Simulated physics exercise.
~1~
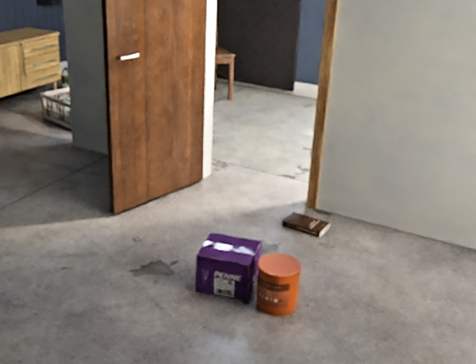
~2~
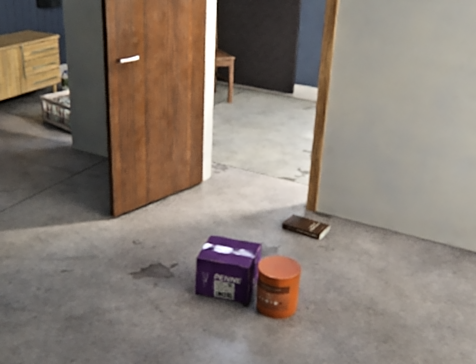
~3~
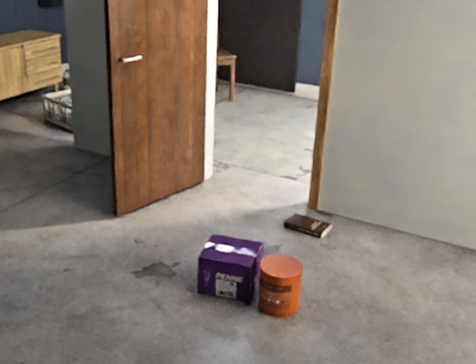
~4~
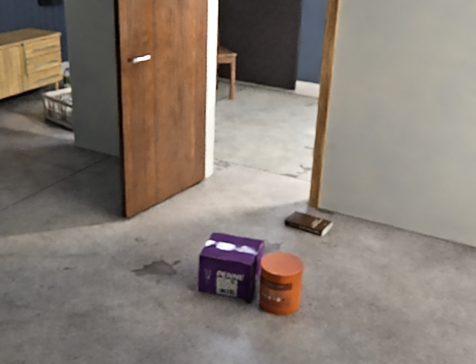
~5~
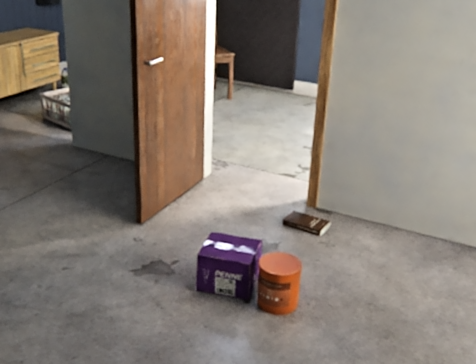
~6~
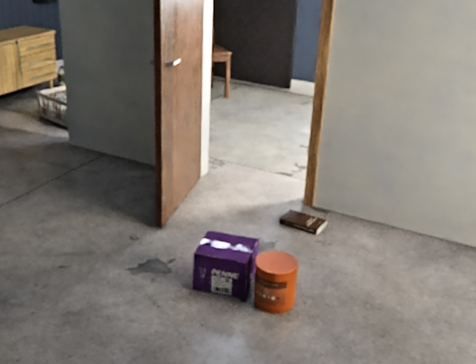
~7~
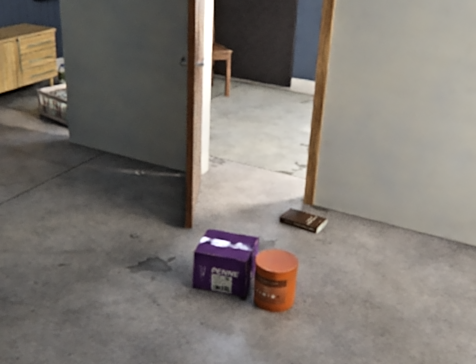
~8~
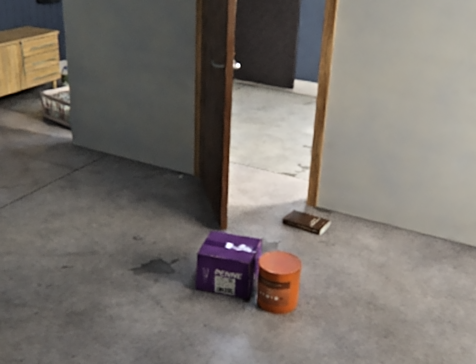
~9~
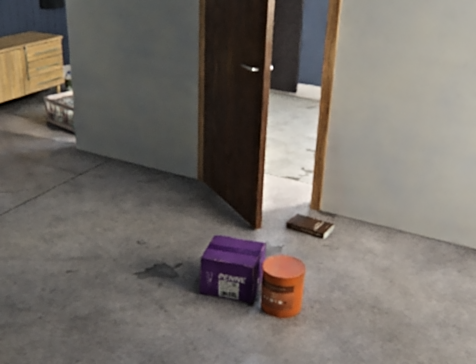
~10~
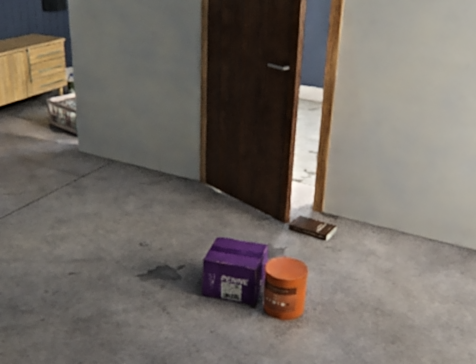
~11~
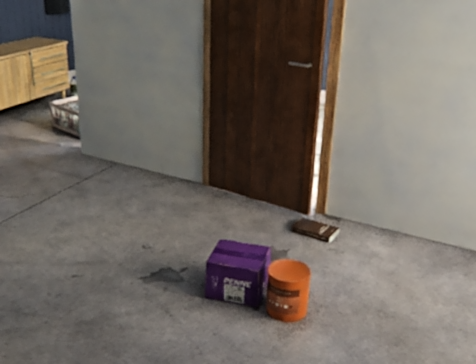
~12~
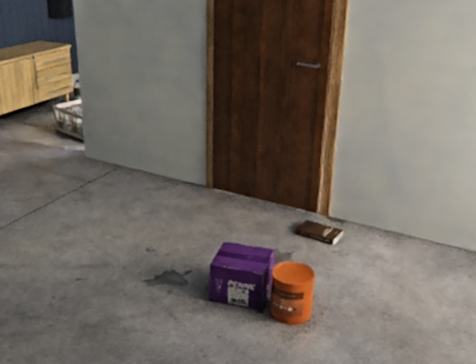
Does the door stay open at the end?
No, the door swings all the way round and ends up closed in its frame.
